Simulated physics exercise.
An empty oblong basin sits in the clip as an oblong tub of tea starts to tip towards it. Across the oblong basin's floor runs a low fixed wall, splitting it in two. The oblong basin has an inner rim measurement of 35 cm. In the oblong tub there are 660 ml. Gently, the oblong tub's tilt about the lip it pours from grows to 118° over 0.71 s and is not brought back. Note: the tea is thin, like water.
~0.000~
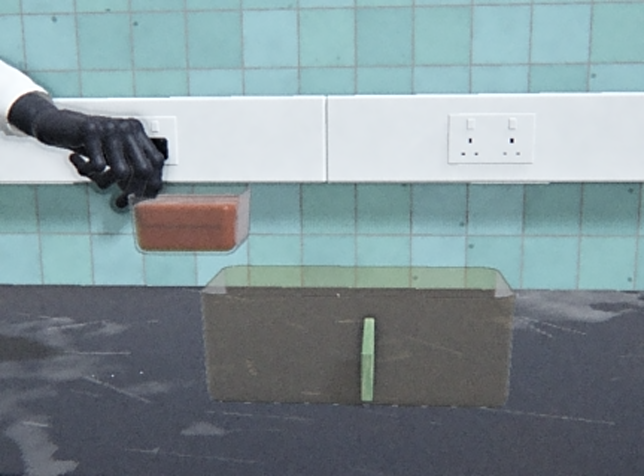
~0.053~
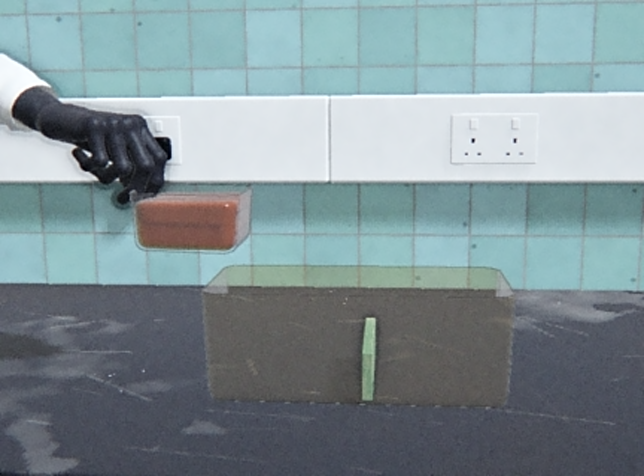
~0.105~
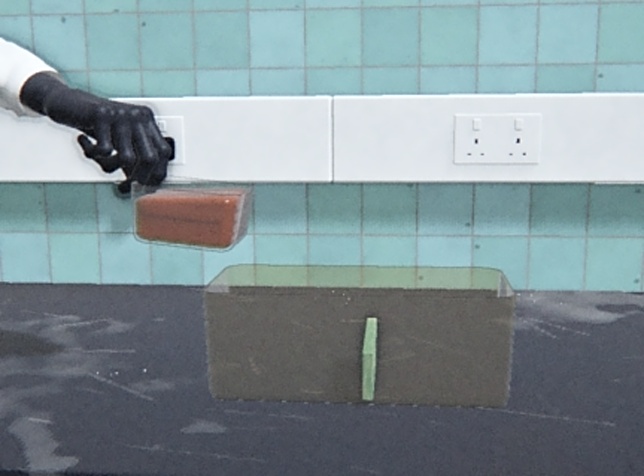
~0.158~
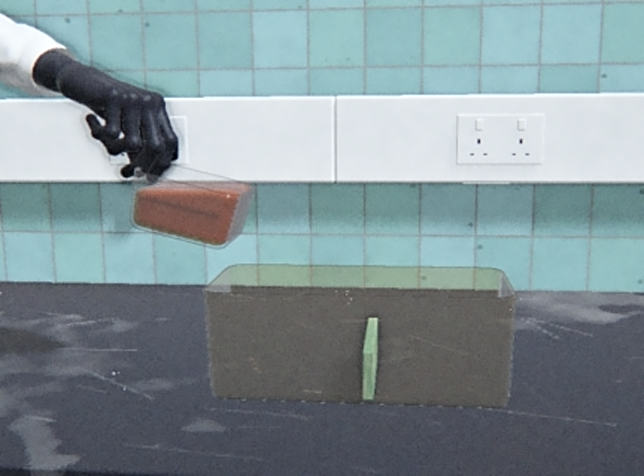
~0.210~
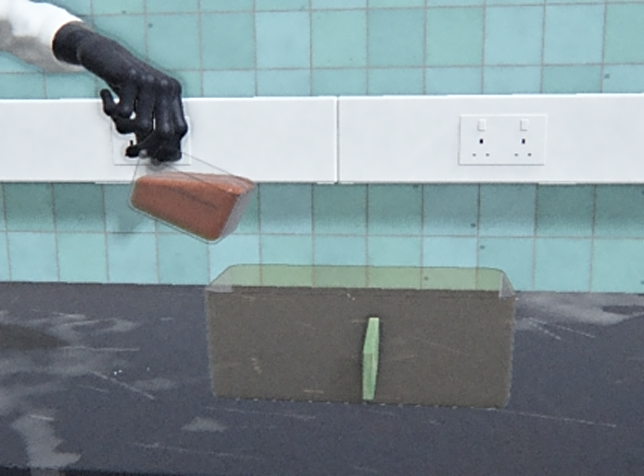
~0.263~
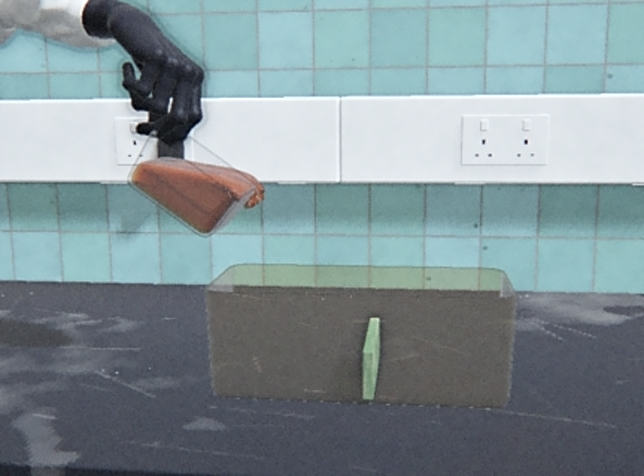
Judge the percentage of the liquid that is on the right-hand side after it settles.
My estimate is 5 %.
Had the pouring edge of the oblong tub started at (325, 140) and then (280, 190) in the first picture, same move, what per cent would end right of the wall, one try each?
About 85 %, then about 60 %.
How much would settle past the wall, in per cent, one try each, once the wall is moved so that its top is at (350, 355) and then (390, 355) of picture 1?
One try each: Around 45 percent and then around 20 percent.
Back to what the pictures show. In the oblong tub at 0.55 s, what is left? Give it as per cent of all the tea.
Near 18 in a hundred.
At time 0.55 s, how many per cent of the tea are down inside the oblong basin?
28 %, roughly.
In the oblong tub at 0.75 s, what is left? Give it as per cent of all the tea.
What remains is about 0 percent of it all.
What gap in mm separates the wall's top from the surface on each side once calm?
Left about 34 mm, right about 56 mm.
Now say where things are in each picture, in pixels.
In the first picture, it leans 0°; its right rim is at (244, 193); the tea meets the walls at (145, 200) and (244, 200); the oblong basin's rim runs from (213, 281) to (506, 283); the wall's top is at (368, 336).
In the second picture, it leans 2°; its right rim is at (246, 193); the tea meets the walls at (147, 198) and (245, 198).
In the third picture, it leans 6°; its right rim is at (247, 193); the tea meets the walls at (148, 194) and (246, 193).
In the fourth picture, it leans 14°; its right rim is at (248, 193); the tea meets the walls at (148, 187) and (248, 188).
In the fifth picture, it leans 24°; its right rim is at (248, 193); the tea meets the walls at (148, 176) and (248, 185); 3 per cent is over the edge.
In the sixth picture, it leans 36°; its right rim is at (248, 193); the tea meets the walls at (148, 161) and (243, 179); 7 per cent is over the edge.
After 0.55 s the tilt is 103° and 18 per cent is still to pour, 28 is left of the wall and 0 right of it.
After 0.75 s the tilt is 118° and 0 per cent is still to pour, 93 is left of the wall and 2 right of it.
After 0.97 s the tilt is 118° and 0 per cent is still to pour, 84 is left of the wall and 3 right of it.
After 1.21 s the tilt is 118° and 0 per cent is still to pour, 84 is left of the wall and 4 right of it.
In the end 83 per cent lies left of the wall, 5 right of it and 12 outside.
